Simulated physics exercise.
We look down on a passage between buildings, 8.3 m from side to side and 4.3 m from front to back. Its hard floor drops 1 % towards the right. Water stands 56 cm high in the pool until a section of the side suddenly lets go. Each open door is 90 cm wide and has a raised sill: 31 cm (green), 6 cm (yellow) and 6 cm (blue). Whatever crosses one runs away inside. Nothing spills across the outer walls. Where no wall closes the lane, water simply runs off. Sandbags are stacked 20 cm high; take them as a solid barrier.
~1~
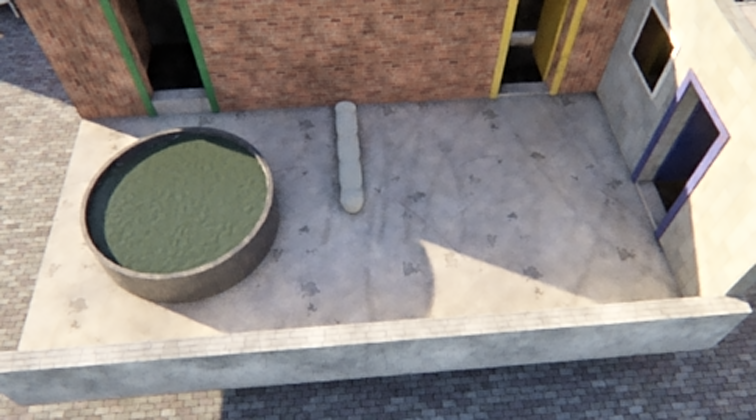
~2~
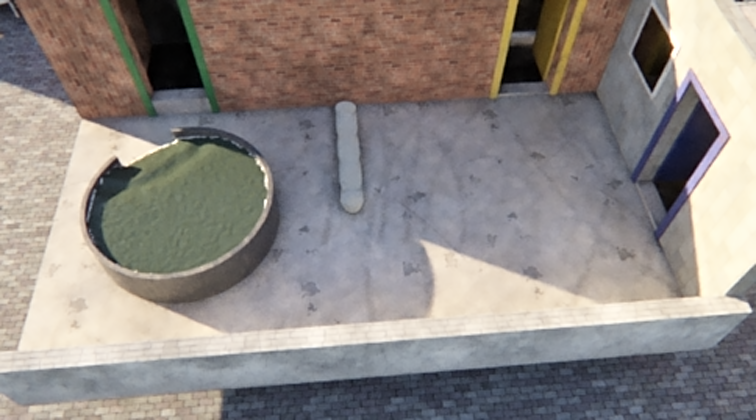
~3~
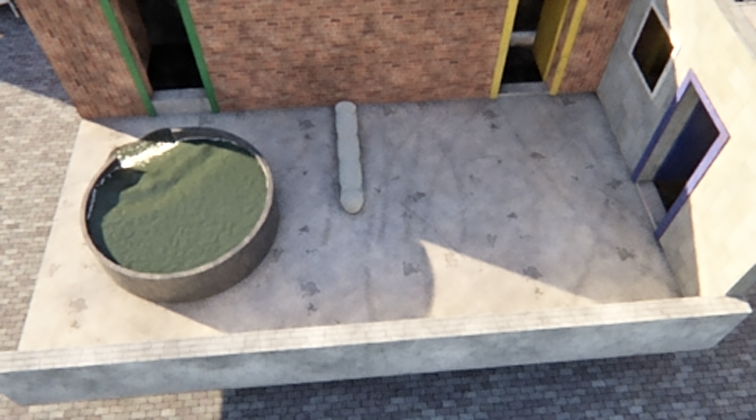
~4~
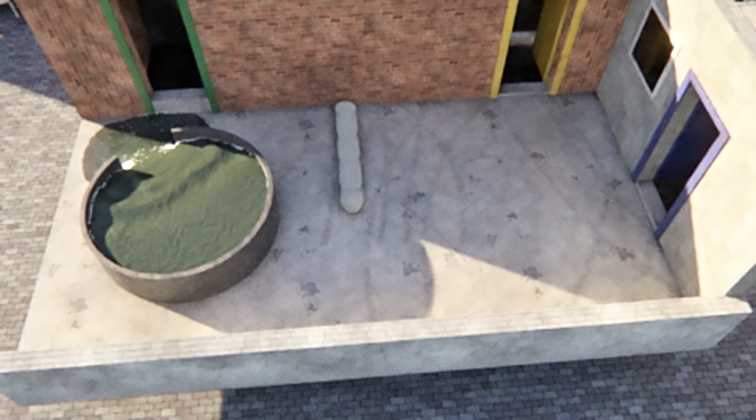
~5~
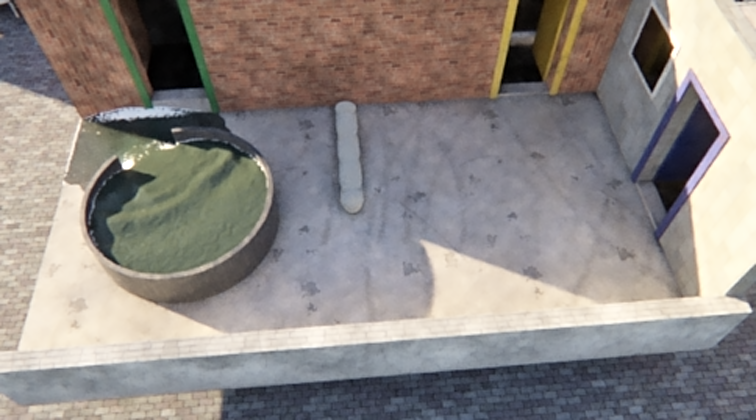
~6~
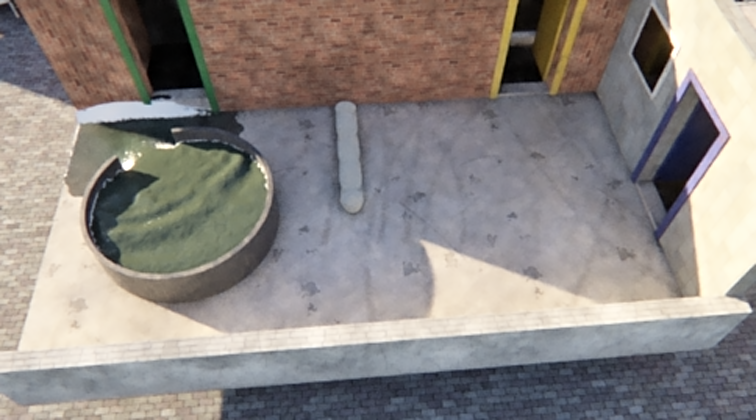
In a paved yard beside a brick building, a round pool of still green water broke open at the back, and water poured out, spreading across the floor to the wall near the green-framed doorway.
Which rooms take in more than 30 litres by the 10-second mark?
Door by door: At the green door it keeps below the limit; at the yellow door it stays under the limit; at the blue door it keeps below the limit.
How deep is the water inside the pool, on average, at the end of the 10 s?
Some 14 cm.
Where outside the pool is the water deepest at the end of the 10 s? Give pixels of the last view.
Around (153, 122).
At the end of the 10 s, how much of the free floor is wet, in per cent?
About 45 per cent.
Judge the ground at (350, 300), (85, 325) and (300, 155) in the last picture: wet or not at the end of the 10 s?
In turn: Flooded, flooded, under water.
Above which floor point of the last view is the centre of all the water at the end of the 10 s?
Near (251, 215).
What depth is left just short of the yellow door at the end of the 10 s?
Roughly 1.0 cm deep.
A moment later water covers 10 % of the floor and is deepest (37 cm) near (153, 122); green door 28 cm at the sill, 1 L in, yellow door not reached, blue door not reached.
Soon after water covers 15 % of the floor and is deepest (34 cm) near (153, 122); green door 25 cm at the sill, 4 L in, yellow door not reached, blue door not reached.
Next water covers 20 % of the floor and is deepest (25 cm) near (153, 122); green door 19 cm at the sill, 6 L in, yellow door not reached, blue door not reached.
Later on water covers 30 % of the floor and is deepest (18 cm) near (153, 122); green door 14 cm at the sill, 6 L in, yellow door 1 cm at the sill, 0 L in, blue door not reached.
At the end water covers 45 % of the floor and is deepest (12 cm) near (153, 122); green door 9 cm at the sill, 6 L in, yellow door 1 cm at the sill, 0 L in, blue door not reached.
